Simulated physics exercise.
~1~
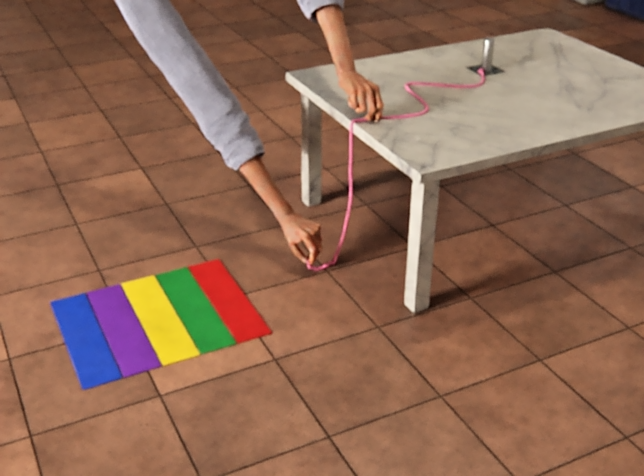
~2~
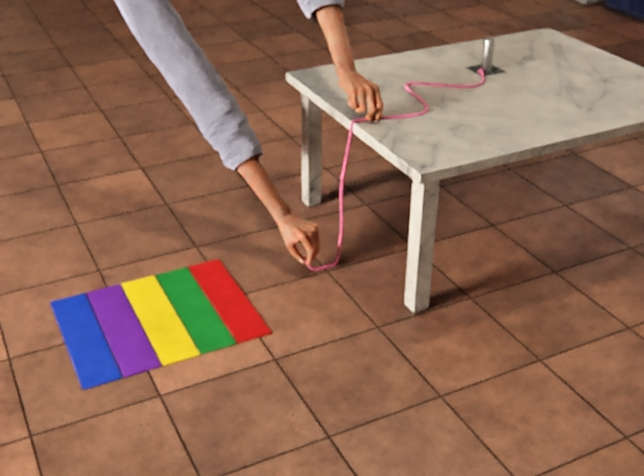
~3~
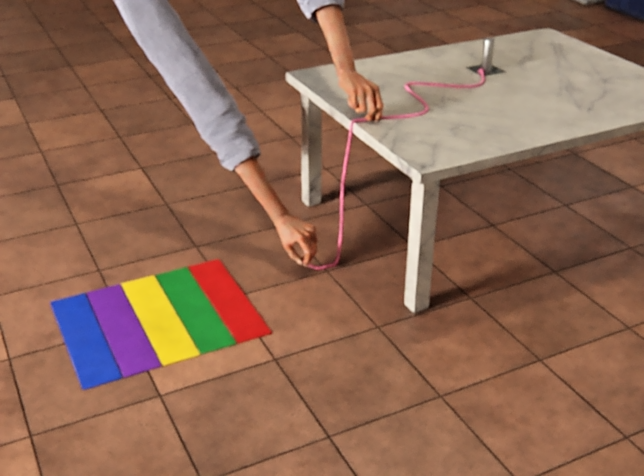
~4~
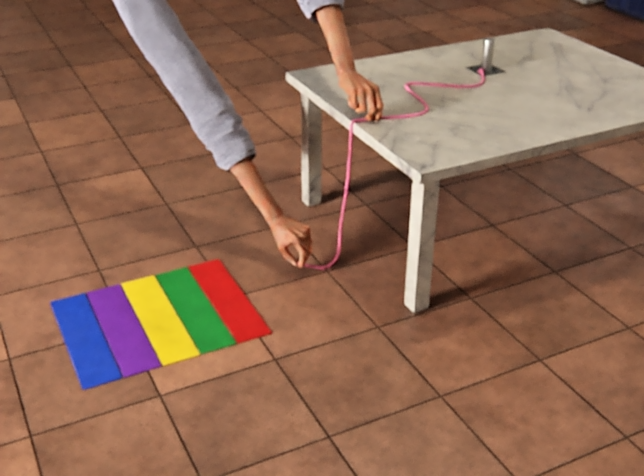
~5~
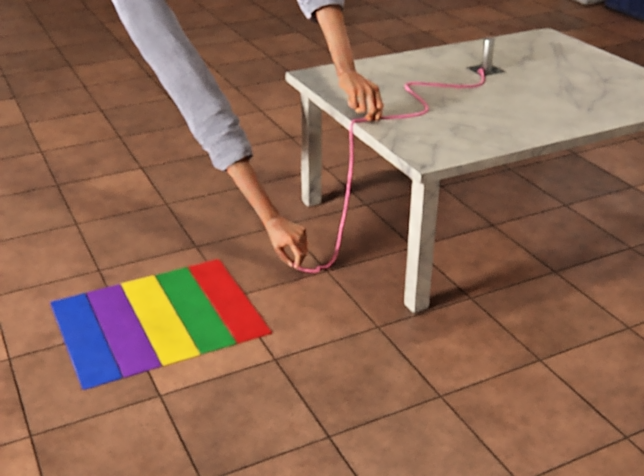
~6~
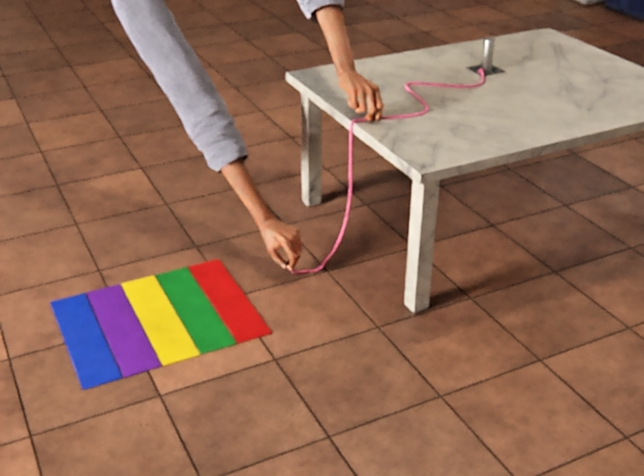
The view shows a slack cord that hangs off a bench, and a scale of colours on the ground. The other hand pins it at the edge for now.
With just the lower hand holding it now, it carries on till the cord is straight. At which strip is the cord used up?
At the purple one.
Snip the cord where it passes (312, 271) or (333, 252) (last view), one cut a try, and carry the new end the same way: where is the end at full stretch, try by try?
The pixels are close to (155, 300) for the first and (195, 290) for the second.
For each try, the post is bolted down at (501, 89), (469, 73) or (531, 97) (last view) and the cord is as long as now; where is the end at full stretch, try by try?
In order, near (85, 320), (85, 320) and (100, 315).
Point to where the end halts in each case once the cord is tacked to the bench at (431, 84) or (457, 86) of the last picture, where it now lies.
Try one ends near (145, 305), try two near (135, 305).
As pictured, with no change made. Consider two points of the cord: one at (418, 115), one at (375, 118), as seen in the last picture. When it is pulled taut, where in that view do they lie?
About (327, 124), and the other about (294, 153).
Soon after, end near (180, 295); over green.
Then, end near (138, 306); over yellow.
At full stretch, end near (112, 313); over purple. Over purple.
